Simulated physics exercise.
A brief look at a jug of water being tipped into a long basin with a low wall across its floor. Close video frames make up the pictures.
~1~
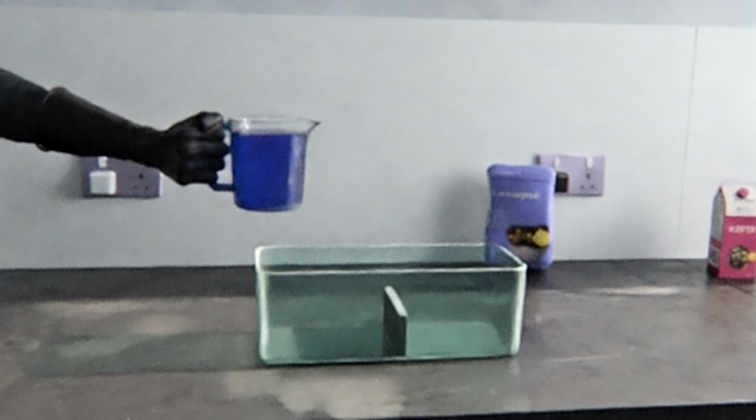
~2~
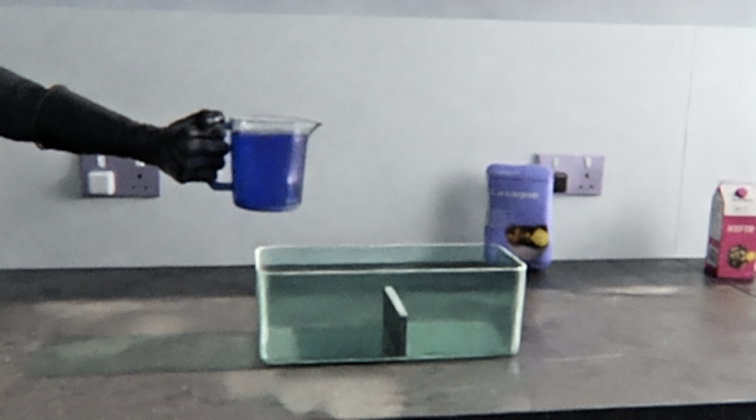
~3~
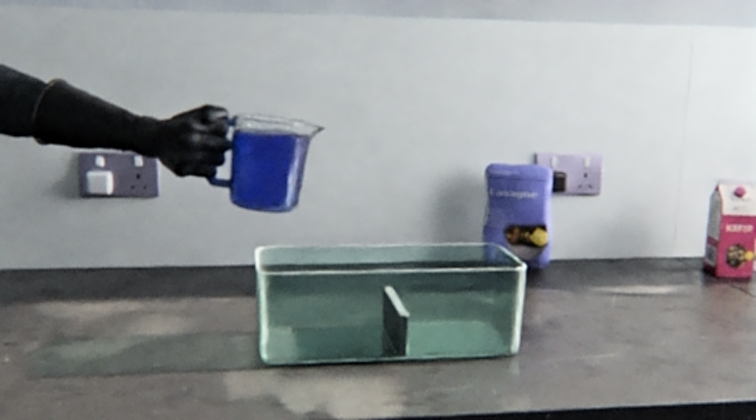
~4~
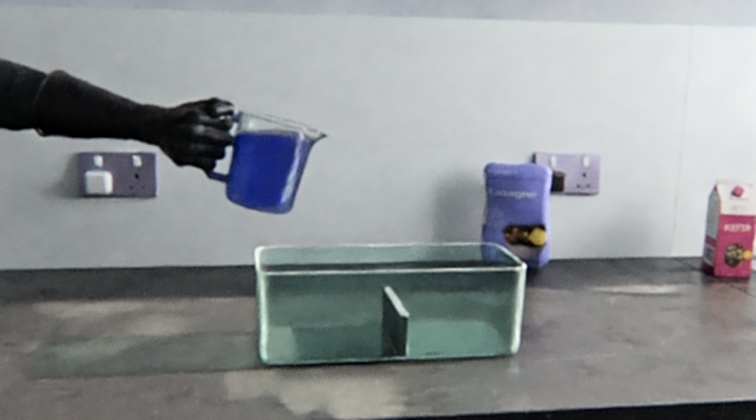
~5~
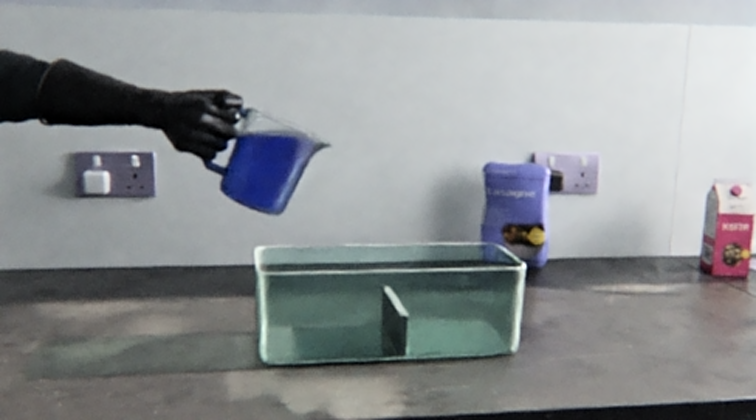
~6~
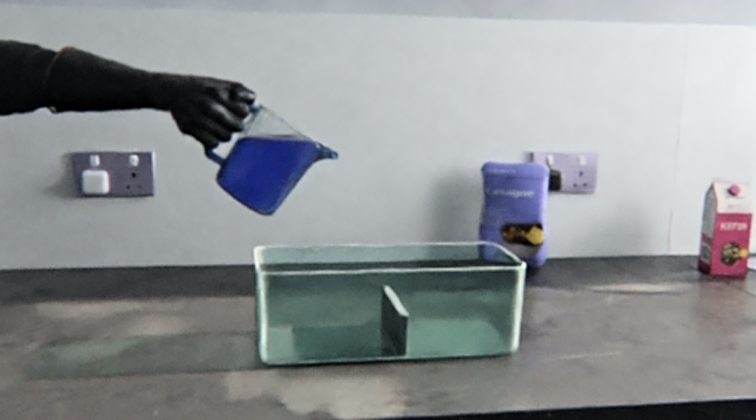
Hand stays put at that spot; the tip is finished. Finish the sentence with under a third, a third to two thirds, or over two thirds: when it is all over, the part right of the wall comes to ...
When it is all over, the part right of the wall comes to under a third.
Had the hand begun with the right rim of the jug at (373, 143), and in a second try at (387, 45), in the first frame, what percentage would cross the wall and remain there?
Near 55 in a hundred first, near 90 in a hundred second.
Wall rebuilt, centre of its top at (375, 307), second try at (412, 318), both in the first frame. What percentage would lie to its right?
In turn some 15 and 10 in a hundred.
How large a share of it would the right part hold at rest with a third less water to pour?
Some 5 parts in a hundred, give or take.
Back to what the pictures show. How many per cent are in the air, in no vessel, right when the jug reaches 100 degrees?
Airborne fraction: Approx. 25 %.
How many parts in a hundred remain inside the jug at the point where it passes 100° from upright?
50 per cent or so.
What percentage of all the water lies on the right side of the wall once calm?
About 5 percent.
A moment on, the jug is tipped right over and 48 per cent is still to pour, 27 is left of the wall and 0 right of it.
Next, the jug is tipped right over and 5 per cent is still to pour, 85 is left of the wall and 1 right of it.
Then the jug is tipped right over and 0 per cent is still to pour, 93 is left of the wall and 3 right of it.
Later the jug is tipped right over and 0 per cent is still to pour, 93 is left of the wall and 3 right of it.
At rest 93 per cent lies left of the wall, 3 right of it and 4 outside.
